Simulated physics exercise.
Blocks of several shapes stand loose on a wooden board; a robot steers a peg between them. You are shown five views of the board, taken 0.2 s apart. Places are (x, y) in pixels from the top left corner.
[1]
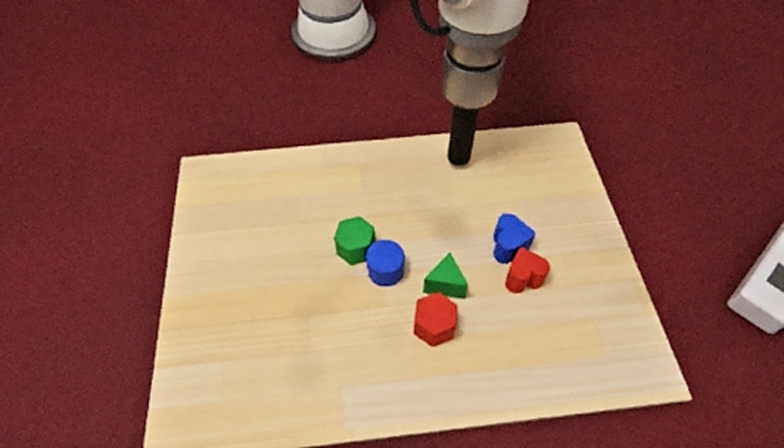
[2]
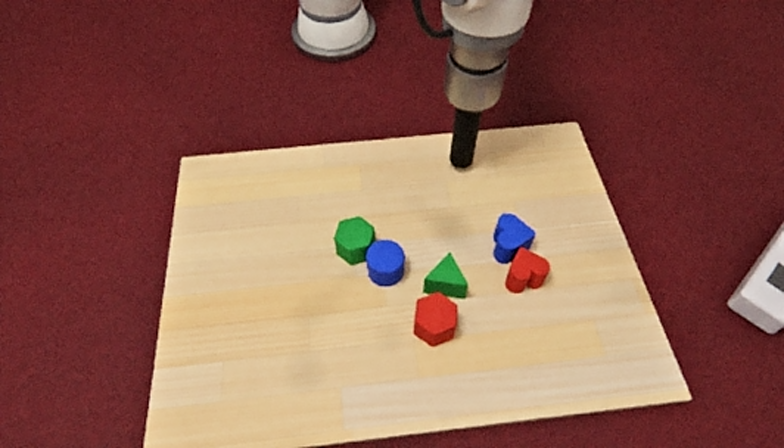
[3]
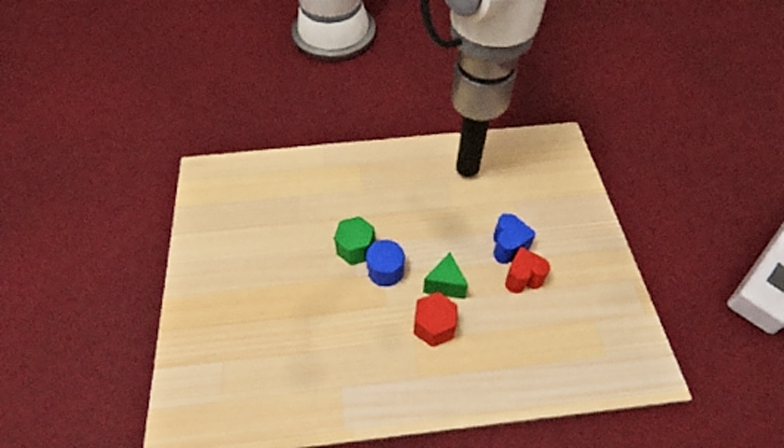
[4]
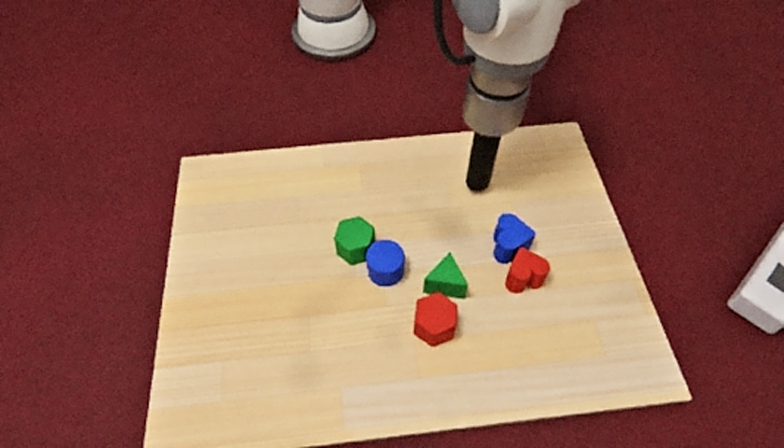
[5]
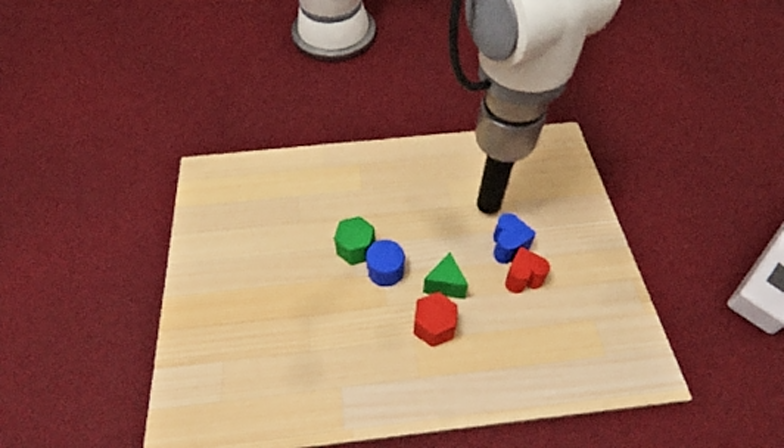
In this clip, a robot arm moves a dark peg down and slightly right across a wooden board, bringing it close to a blue heart, while the green, blue and red blocks all stay still.
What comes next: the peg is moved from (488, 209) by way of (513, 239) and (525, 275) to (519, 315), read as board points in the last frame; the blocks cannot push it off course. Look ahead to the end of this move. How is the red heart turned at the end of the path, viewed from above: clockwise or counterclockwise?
From above, the red heart will be seen to turn anti-clockwise.
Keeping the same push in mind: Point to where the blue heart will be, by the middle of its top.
It is going to be at (527, 338).
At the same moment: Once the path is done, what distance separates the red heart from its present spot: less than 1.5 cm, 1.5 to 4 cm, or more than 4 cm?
The shift is above 4 cm.
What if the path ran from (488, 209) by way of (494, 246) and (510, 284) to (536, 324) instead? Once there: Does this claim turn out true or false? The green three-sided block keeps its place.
This is true.
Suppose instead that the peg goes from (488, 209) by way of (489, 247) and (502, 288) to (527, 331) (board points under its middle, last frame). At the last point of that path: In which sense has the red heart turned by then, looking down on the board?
Seen from above, its turn is clockwise.
On the path given first. One third of the way, peg (515, 234); blue heart (521, 253), turned 25° clockwise; red heart (537, 284), turned 20° anticlockwise.
Two thirds of the way, peg (527, 272); blue heart (528, 294), turned 40° clockwise; red heart (543, 325), turned 30° anticlockwise.
At the end, peg (520, 311); green three-sided block in place; blue heart (527, 338), turned 25° clockwise; red heart (550, 370), turned 40° anticlockwise.
